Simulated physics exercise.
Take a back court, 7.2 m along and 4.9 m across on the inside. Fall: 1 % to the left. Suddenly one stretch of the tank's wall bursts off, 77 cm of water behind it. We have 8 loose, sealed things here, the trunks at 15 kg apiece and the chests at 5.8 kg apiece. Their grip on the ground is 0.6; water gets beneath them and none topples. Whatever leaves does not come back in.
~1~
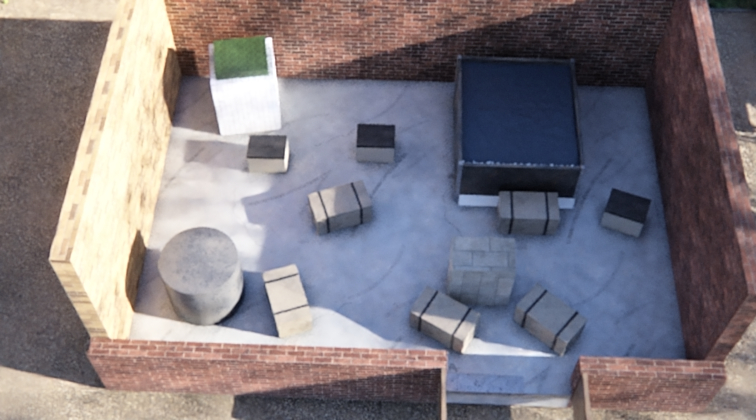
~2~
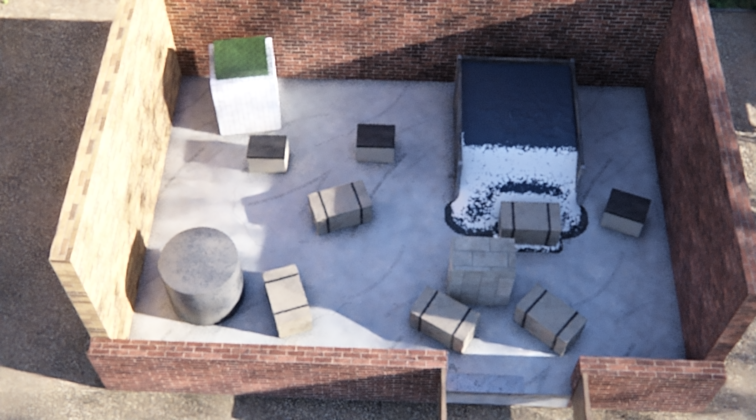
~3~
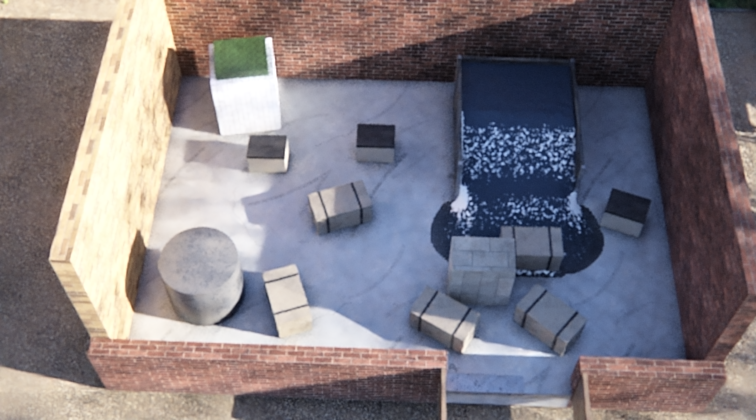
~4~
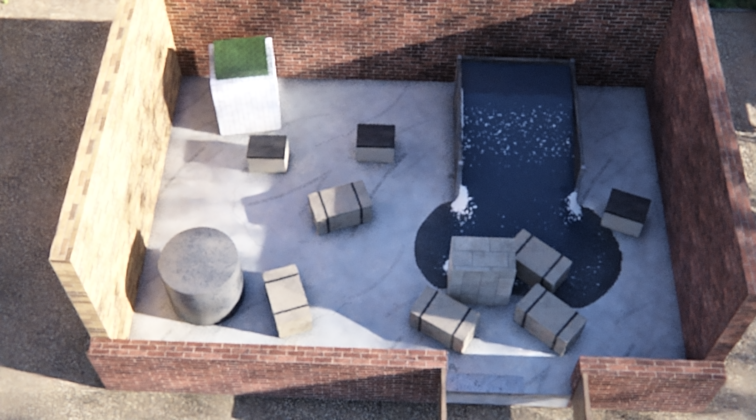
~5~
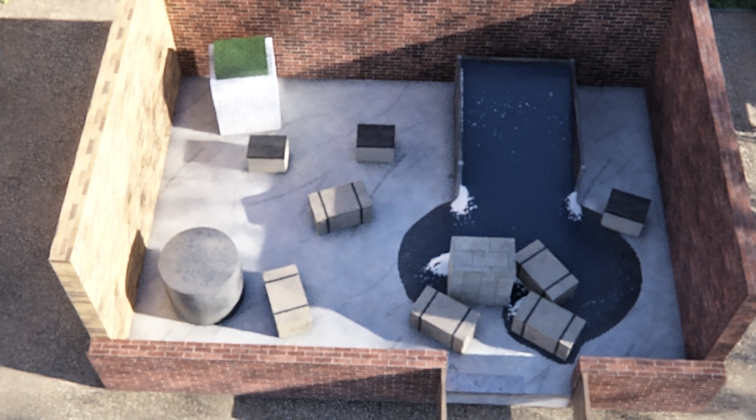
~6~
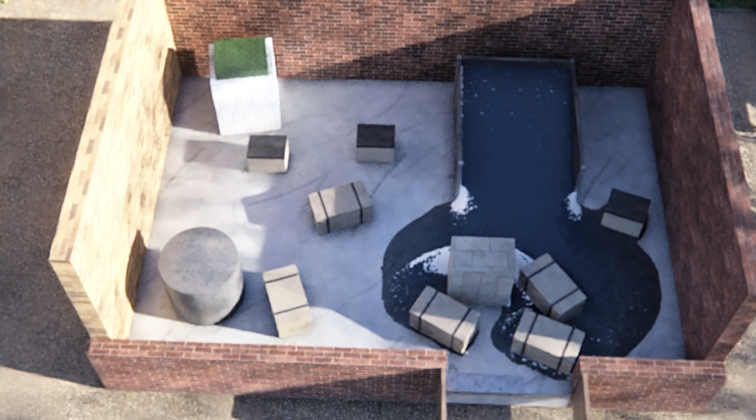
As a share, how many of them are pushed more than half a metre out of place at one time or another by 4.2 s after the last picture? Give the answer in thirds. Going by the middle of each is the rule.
Two thirds or more.
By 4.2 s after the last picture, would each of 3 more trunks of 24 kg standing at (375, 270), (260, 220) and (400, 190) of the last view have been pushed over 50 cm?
Check, in order - exceeded, exceeded, not exceeded.
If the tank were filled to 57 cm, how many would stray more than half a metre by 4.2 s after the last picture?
Then the count would be 5.
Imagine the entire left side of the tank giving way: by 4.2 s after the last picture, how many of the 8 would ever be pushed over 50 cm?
You'd get 5 in that case.
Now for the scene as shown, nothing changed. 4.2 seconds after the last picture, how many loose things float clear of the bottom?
I'd say 4 of them.
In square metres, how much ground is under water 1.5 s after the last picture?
The covered patch comes to about 19 m2.
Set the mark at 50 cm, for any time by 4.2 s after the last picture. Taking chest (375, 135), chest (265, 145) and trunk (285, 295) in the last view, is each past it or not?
In that order: Under, short of it, more.
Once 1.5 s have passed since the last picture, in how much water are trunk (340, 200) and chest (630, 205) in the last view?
About 4 and 1 cm.
Then, 0.4 s after the last picture 2 of 8 are over 50 cm from their spots; 1 afloat.
Then, 1.5 s after the last picture 3 of 8 are over 50 cm from their spots; 2 afloat.
Then, 2.8 s after the last picture 5 of 8 are over 50 cm from their spots; 2 afloat.
Then, 4.2 s after the last picture 6 of 8 are over 50 cm from their spots, and 6 have been at some point; 4 afloat.
